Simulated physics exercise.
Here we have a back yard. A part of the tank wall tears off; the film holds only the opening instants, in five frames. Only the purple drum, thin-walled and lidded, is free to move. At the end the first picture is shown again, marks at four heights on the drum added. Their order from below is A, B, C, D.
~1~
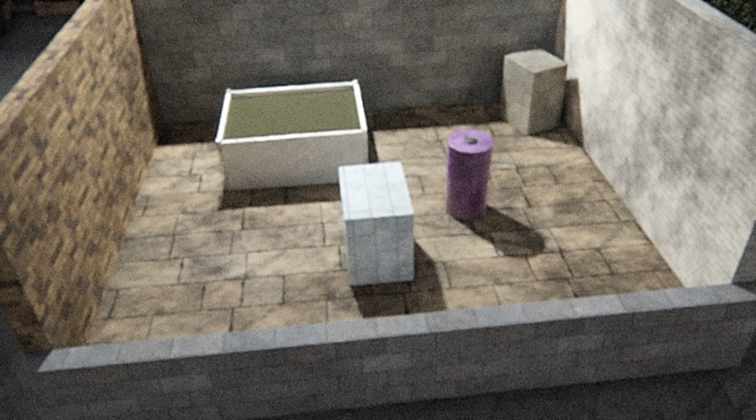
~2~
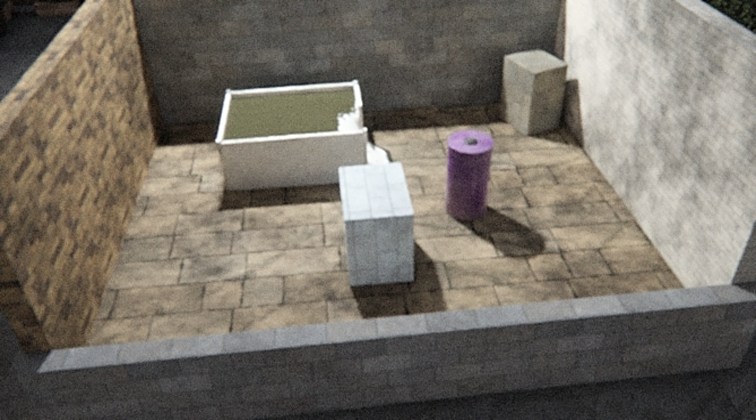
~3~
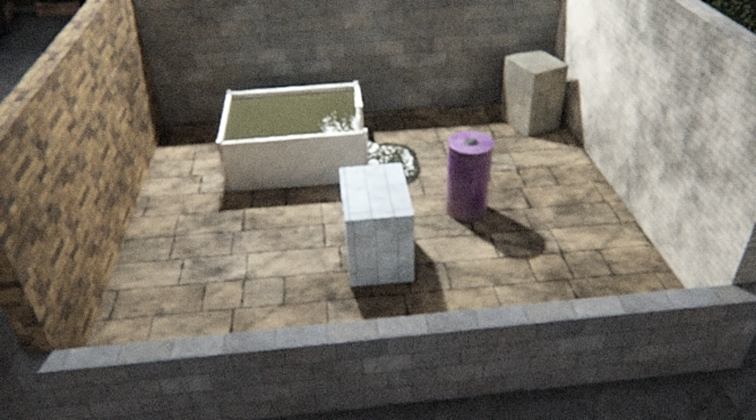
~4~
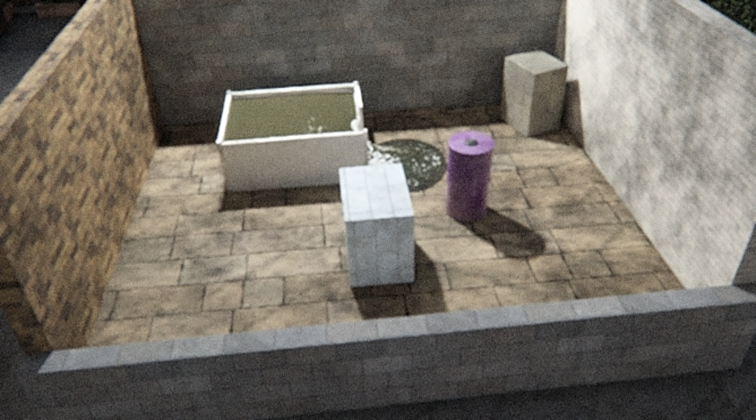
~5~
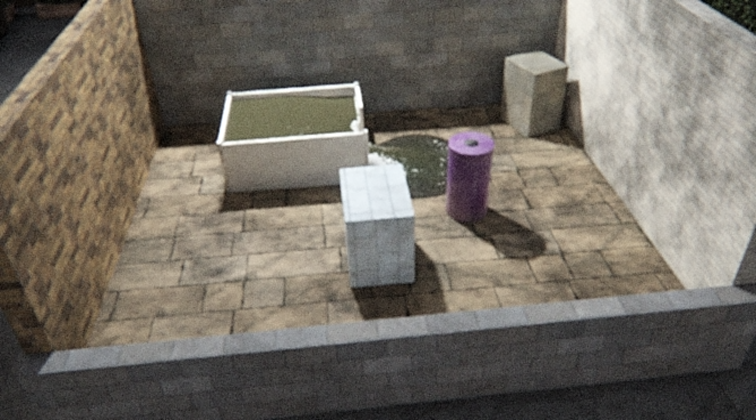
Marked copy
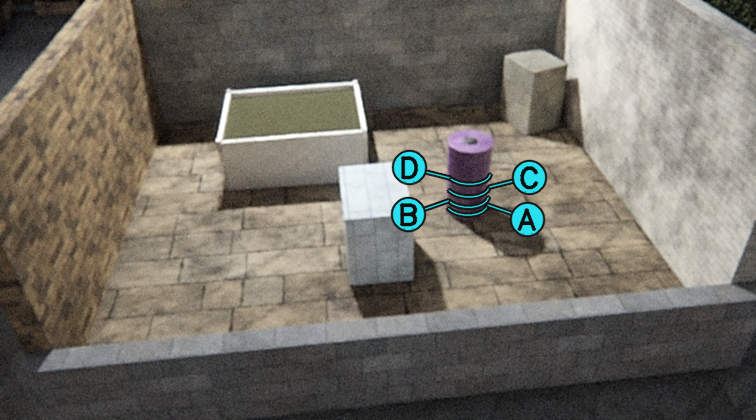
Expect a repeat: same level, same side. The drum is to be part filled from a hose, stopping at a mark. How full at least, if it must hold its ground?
Line B.
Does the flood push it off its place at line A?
Yes, that goes wrong.
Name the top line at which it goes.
The answer is A.
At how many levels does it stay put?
Three of the four.
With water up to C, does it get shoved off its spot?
No, not at all.
In cyan, A at (471, 215); B at (471, 207); C at (472, 196); D at (473, 184); from the bottom up A, B, C, D.
With A, it is pushed about twice its own width away.
With B, it shifts by a finger or two and stays.
With C, it does not move.
With D, it does not move.
